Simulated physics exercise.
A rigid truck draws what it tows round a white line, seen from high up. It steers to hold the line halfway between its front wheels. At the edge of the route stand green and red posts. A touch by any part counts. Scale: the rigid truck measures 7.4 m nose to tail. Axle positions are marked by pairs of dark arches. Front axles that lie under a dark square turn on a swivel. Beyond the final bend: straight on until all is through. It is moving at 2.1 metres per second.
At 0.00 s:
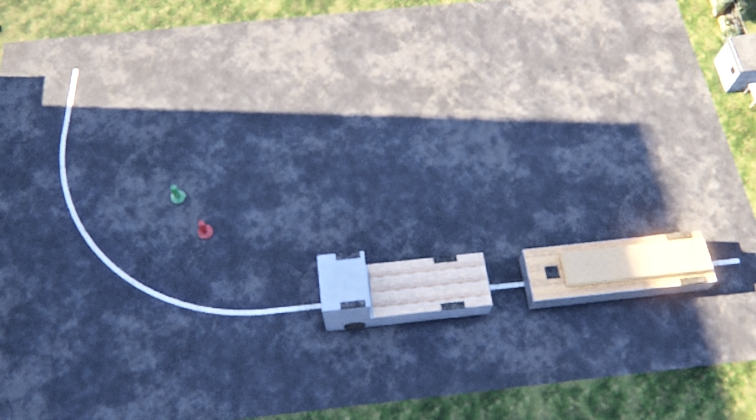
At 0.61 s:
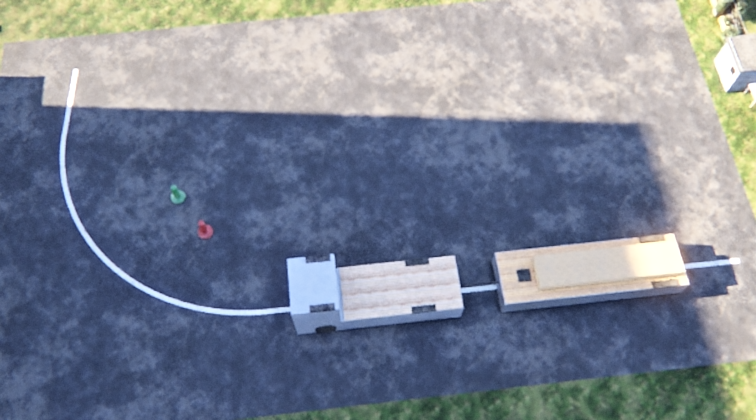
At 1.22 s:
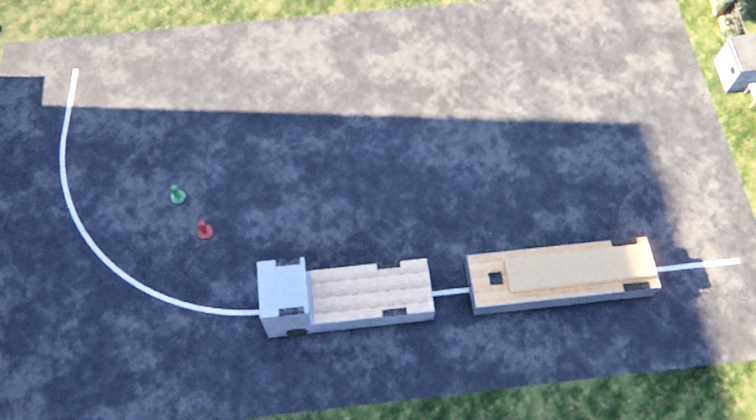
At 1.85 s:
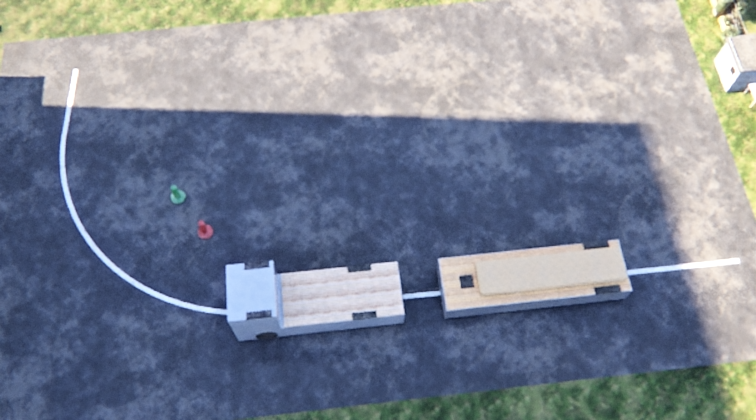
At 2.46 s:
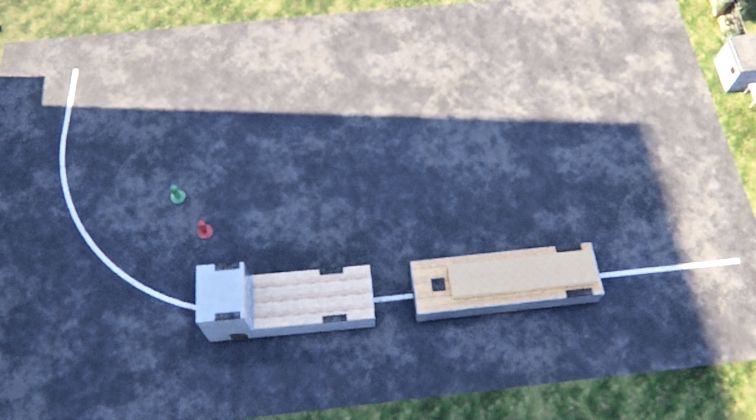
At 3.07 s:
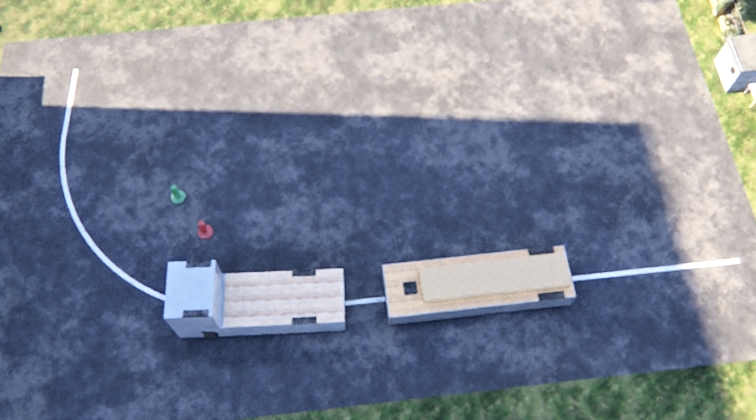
A rigid truck towing a trailer moves left along a white line, nearing green and red posts and starting to turn slightly.
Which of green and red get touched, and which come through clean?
Green is undisturbed. Red is disturbed.
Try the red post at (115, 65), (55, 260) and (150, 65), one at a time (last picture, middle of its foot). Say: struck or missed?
Try 1 touched, try 2 touched, try 3 untouched.
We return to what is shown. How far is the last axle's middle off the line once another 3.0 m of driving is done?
The middle of the last axle sits about 0 cm from the line.
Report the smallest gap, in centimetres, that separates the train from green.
The figure for green is 20.
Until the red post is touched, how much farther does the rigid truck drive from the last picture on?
The touch comes after about 17.0 m of further driving.
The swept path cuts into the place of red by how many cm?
Estimate - red: Some 20.
Then, 11.1 s in, the last axle is at (215, 265) of the last picture, 175 cm off the line; the trailer has hit red.
Then, 13.8 s in, the last axle is at (140, 207) of the last picture, 270 cm off the line; green has been passed with 15 cm to spare.
Then, 19.9 s in, the last axle is at (91, 17) of the last picture, 80 cm off the line; 1 of 2 struck in all.
